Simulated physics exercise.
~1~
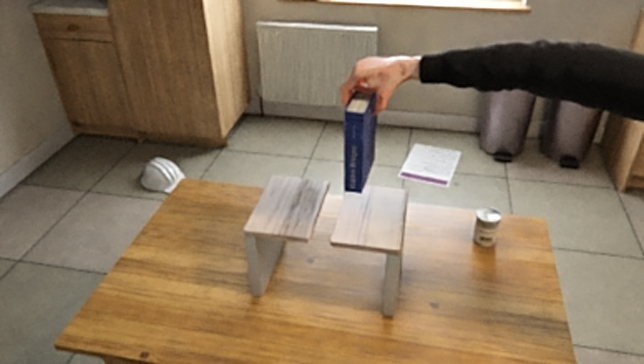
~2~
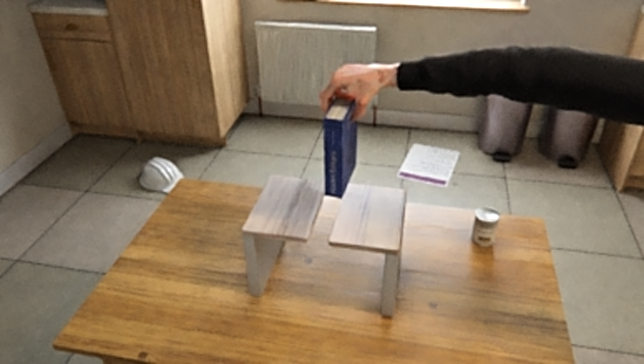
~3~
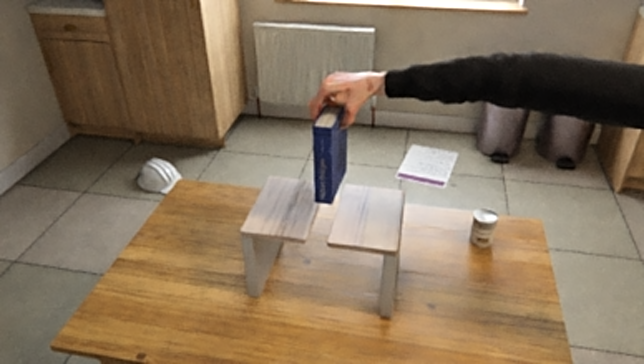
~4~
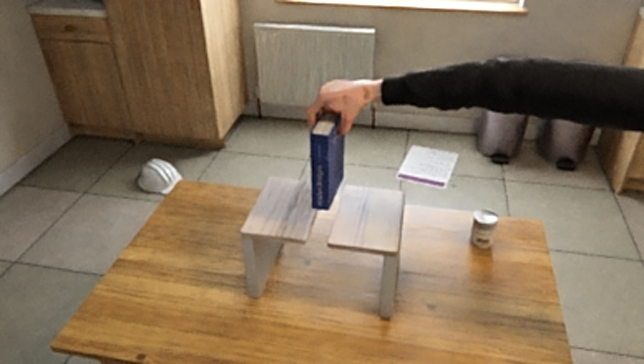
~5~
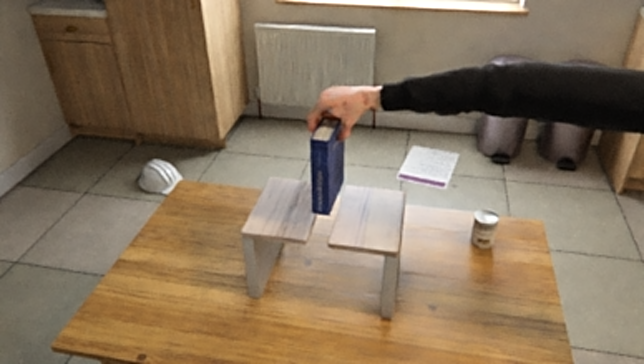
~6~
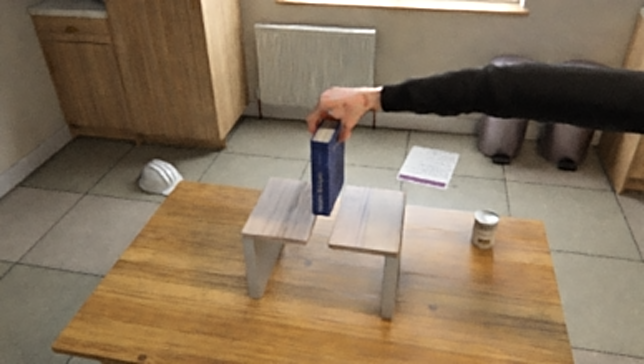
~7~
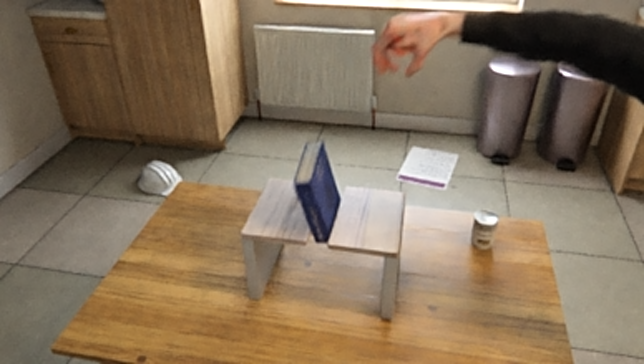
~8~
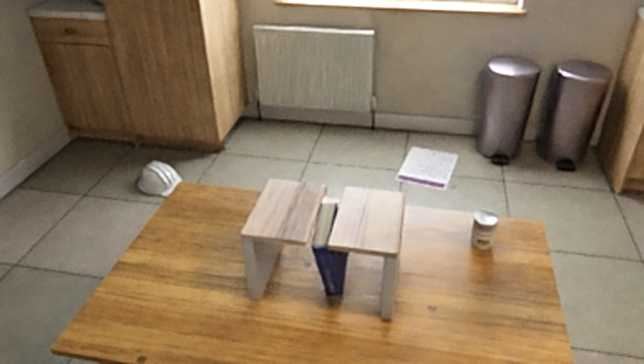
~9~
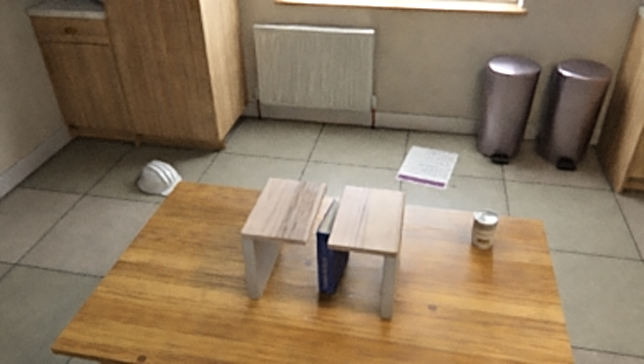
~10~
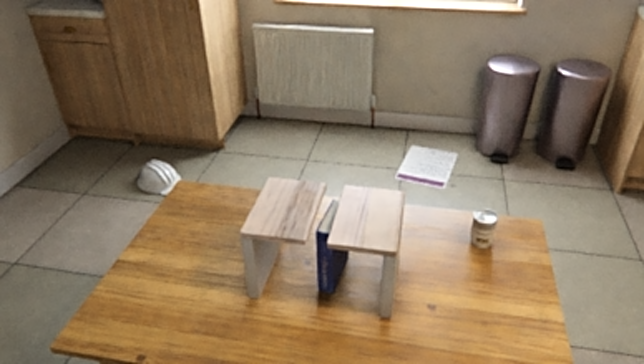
In the video, a hand holds a blue book upright above the gap between two small supports on a wooden table, lowers it slightly and lets go. The book tilts, drops through the gap and comes to rest on the table between the supports.
